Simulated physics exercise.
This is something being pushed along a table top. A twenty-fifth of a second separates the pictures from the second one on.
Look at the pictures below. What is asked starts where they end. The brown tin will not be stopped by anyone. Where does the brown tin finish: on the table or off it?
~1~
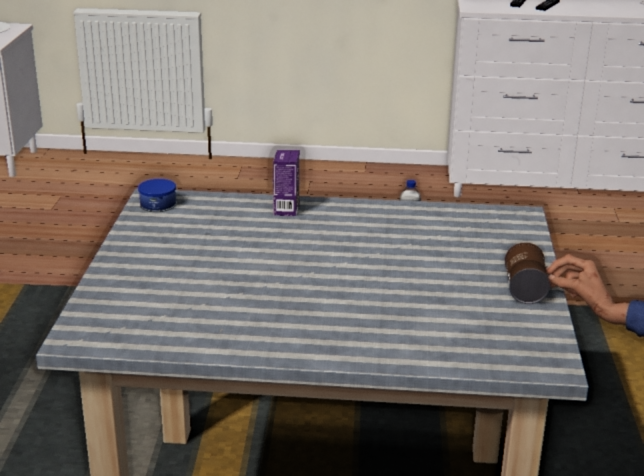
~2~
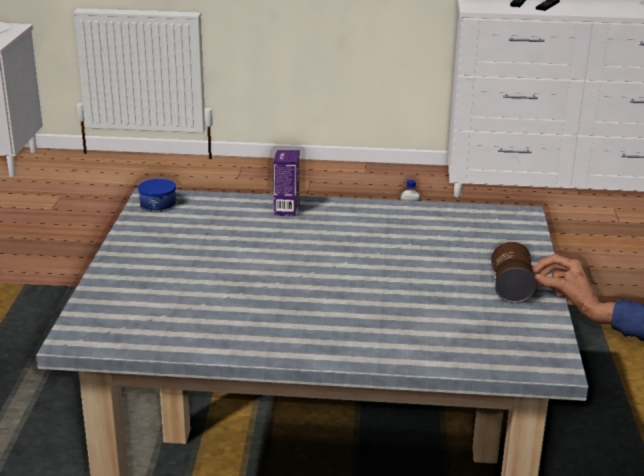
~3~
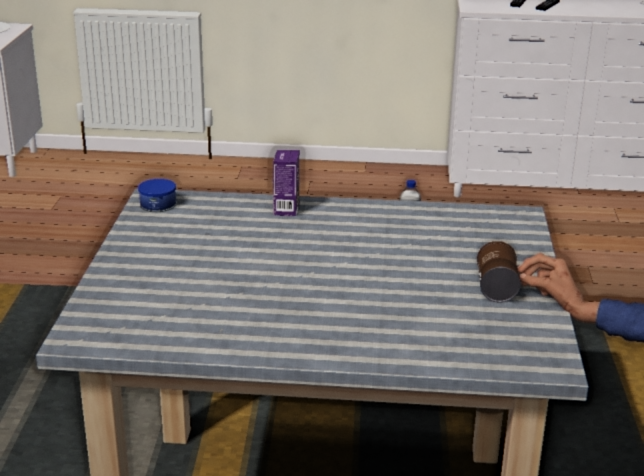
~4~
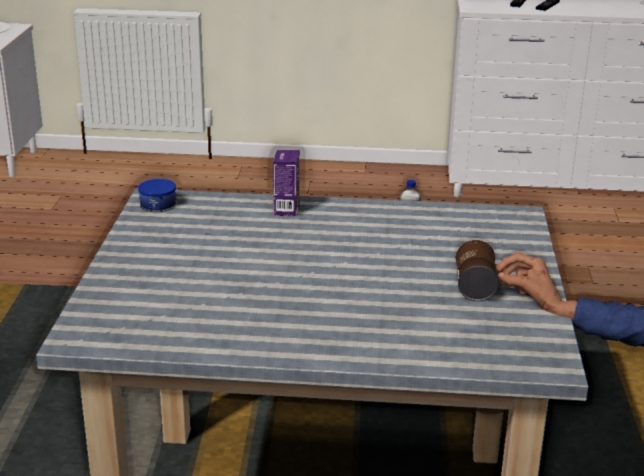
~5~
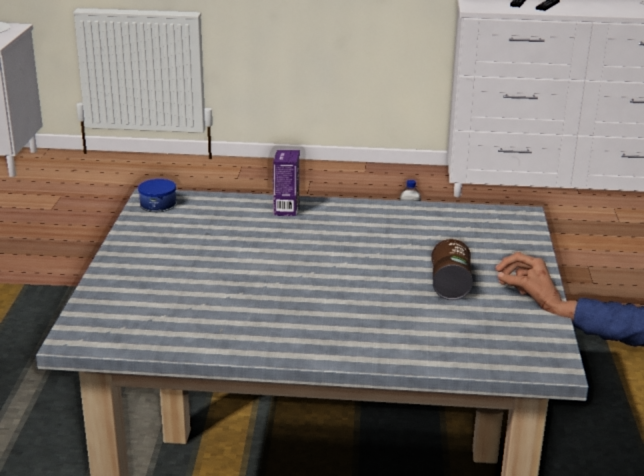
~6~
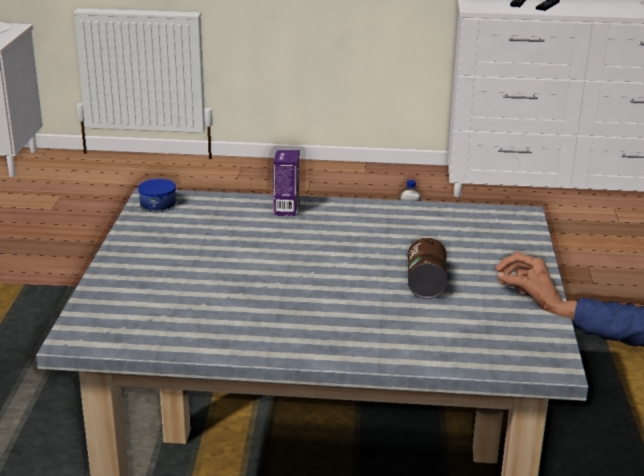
Off it.
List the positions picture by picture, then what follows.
Under the hand; brown tin (527, 273), in the first frame.
Under the hand; brown tin (513, 272), in the second frame.
Under the hand; brown tin (499, 271), in the third frame.
Brown tin (477, 270), in the fourth frame.
Brown tin (452, 269) moved about its own width, in the fifth frame.
Brown tin (427, 268) moved about its own width, in the sixth frame.
Then, 0.30 s later than the last frame, brown tin moved well along near (261, 260).
Then, 0.70 s later than the last frame, brown tin now off the table.
Then, 1.10 s later than the last frame, things are still on the move.
When it is over, off the table, brown tin.
